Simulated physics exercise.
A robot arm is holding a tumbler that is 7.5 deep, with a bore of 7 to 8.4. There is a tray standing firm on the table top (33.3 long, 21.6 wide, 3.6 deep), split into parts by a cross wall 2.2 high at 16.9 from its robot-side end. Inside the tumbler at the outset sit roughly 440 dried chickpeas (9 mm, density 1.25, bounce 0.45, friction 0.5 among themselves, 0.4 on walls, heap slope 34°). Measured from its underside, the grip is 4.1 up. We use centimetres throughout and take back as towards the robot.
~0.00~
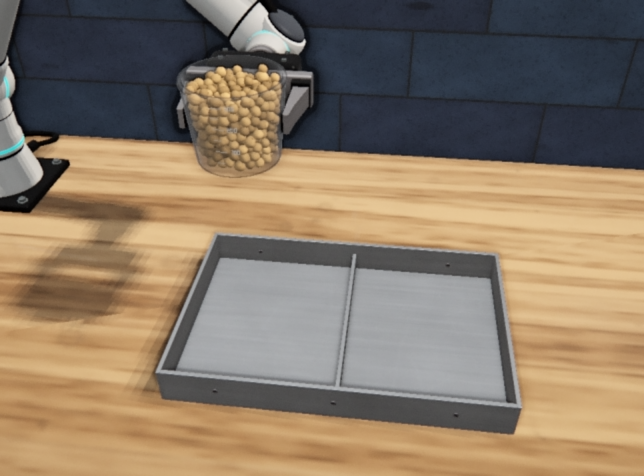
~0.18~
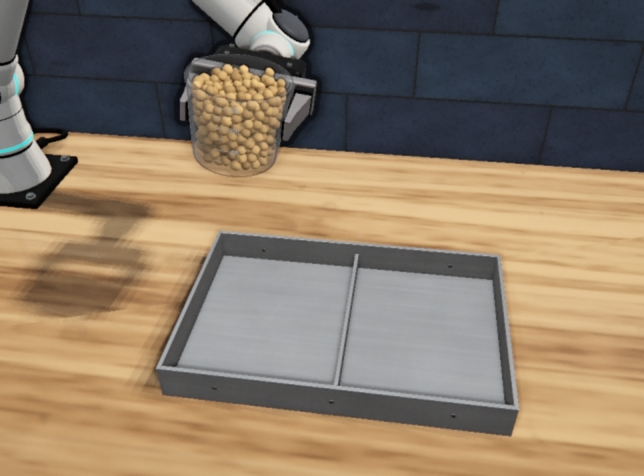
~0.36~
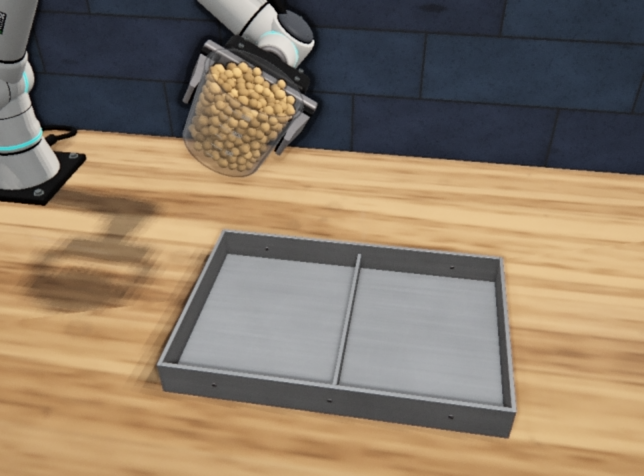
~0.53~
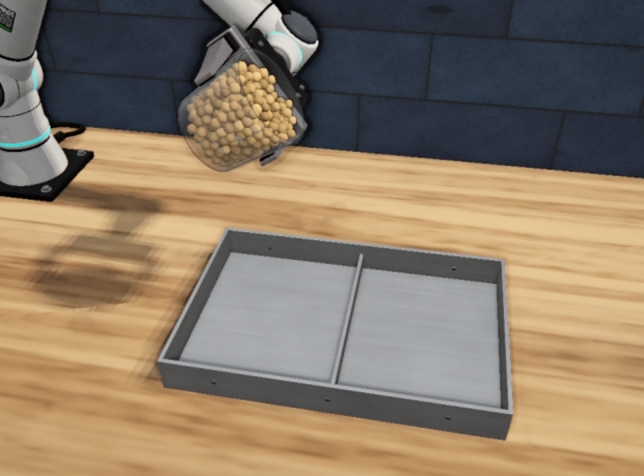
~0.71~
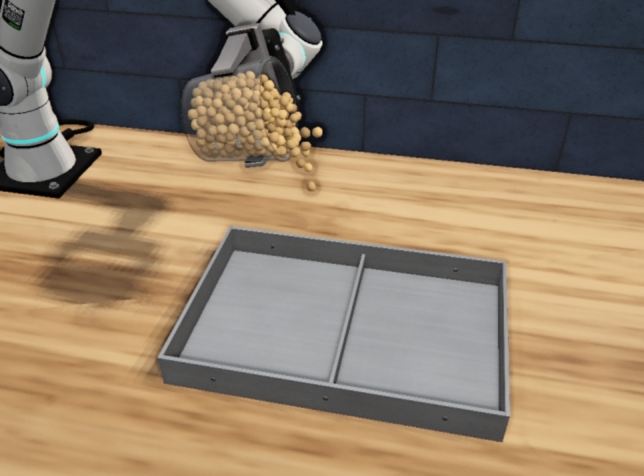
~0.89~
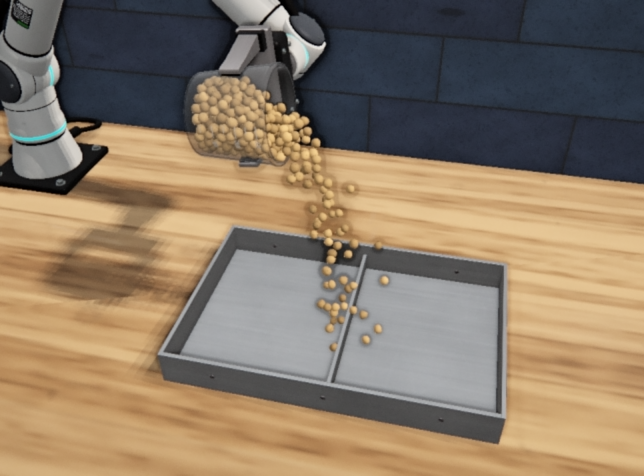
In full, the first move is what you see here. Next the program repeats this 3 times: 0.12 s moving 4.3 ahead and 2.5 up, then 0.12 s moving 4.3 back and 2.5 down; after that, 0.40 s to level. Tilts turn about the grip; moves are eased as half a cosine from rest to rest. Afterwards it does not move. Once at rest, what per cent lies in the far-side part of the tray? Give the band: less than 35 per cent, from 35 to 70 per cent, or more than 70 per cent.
The band is more than 70 per cent.
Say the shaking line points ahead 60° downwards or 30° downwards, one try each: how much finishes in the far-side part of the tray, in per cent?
You'd get about 45 per cent with the first setting and about 60 per cent with the second.
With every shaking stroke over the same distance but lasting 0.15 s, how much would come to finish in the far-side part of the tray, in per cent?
Roughly 65 percent would.
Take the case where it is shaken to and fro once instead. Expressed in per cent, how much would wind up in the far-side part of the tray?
It would come to about 80 %.
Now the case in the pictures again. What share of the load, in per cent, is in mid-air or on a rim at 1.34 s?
Some 2 percent.
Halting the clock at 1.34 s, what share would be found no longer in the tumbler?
Around 100 percent at that moment.
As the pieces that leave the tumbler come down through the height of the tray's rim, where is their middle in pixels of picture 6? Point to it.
Near (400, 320).
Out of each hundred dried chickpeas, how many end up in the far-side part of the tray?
Around 80 in a hundred.
After 1.34 s, tilted 84° forward, highest piece 23 above the table; 351 in the far-side part, 67 in the robot-side part, 10 in the tumbler, 1 on the table or floor, 8 in flight or on a rim.
After 1.79 s, tilted 50° forward, highest piece 22 above the table; 356 in the far-side part, 73 in the robot-side part, 6 on the table or floor, 2 in the tumbler.
After 2.21 s, level, highest piece 22 above the table; 356 in the far-side part, 73 in the robot-side part, 6 on the table or floor, 2 in the tumbler.
After 3.26 s, level, highest piece 22 above the table; 356 in the far-side part, 73 in the robot-side part, 6 on the table or floor, 2 in the tumbler.
In the end, 356 in the far-side part, 73 in the robot-side part, 6 on the table or floor, 2 in the tumbler. That is 81 % in the far-side part of the tray.
